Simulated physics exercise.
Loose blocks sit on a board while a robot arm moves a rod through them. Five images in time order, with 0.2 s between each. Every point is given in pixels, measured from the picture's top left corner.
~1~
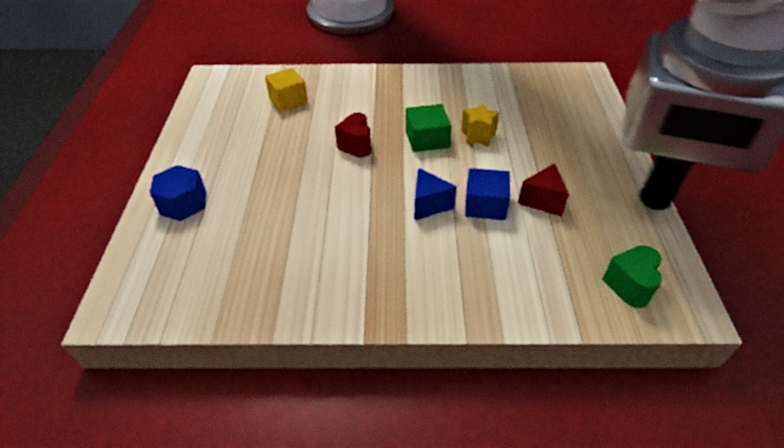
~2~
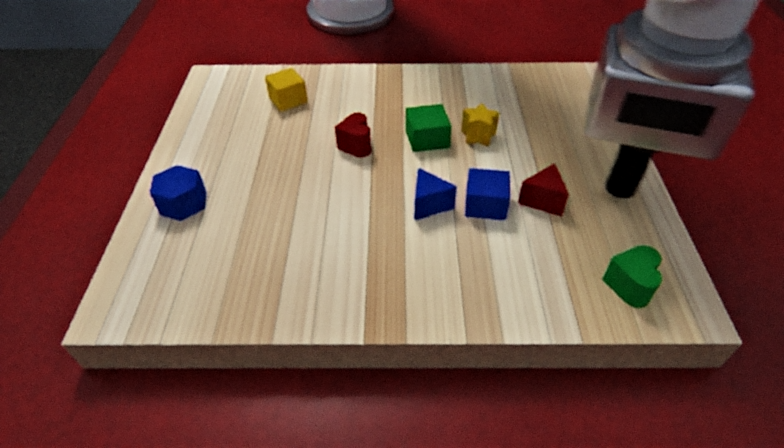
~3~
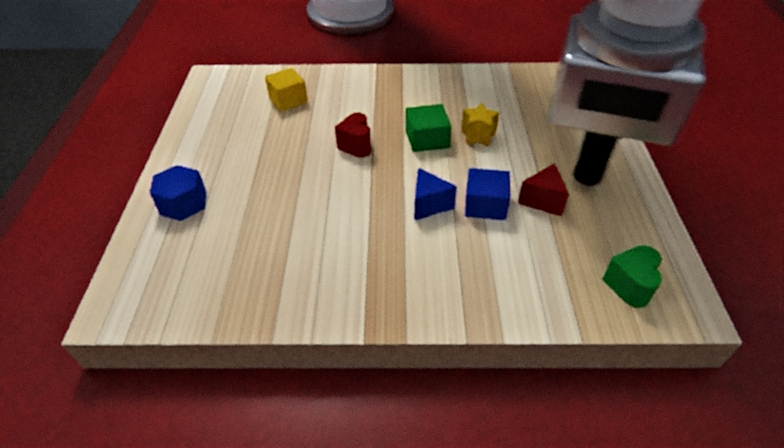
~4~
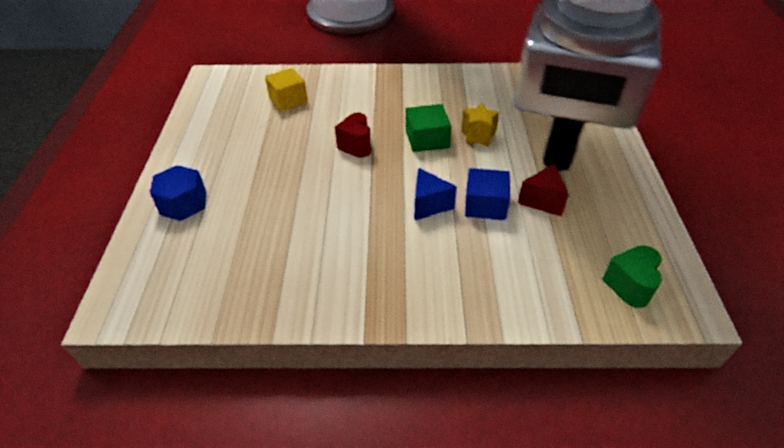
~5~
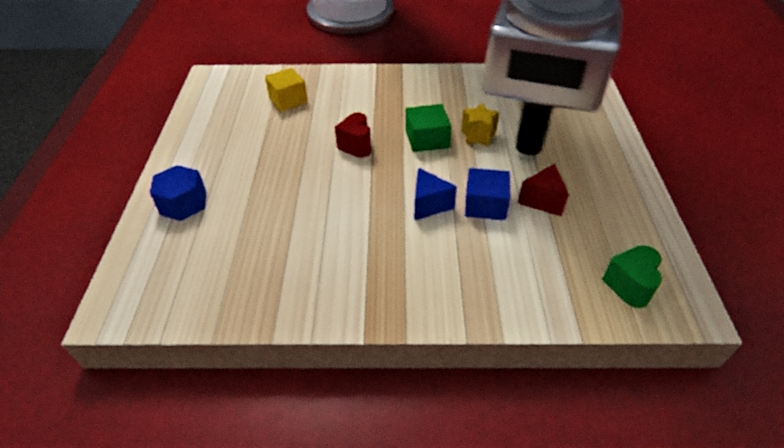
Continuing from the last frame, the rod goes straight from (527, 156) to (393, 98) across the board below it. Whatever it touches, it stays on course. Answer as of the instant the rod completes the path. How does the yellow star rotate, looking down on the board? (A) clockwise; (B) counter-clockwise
My pick is A.
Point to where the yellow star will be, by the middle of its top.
The point I'd pick in the picture is (376, 67).
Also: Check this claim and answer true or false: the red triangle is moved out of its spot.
False.
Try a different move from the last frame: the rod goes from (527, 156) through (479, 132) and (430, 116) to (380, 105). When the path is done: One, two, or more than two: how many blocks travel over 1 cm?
I reckon the push displaces two of the blocks by more than 1 cm.
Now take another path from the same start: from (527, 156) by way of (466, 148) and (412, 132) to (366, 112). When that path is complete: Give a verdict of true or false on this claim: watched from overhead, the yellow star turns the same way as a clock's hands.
True - the claim holds.
On the path given first. One third of the way, rod at (479, 126); yellow star at (458, 104).
Two thirds of the way, rod at (434, 107); green square block at (418, 115), turned 25° anticlockwise; yellow star at (416, 84), turned 15° clockwise.
At the end, rod at (393, 90); green square block at (418, 115), turned 25° anticlockwise; yellow star at (376, 67), turned 20° clockwise; red triangle not moved.
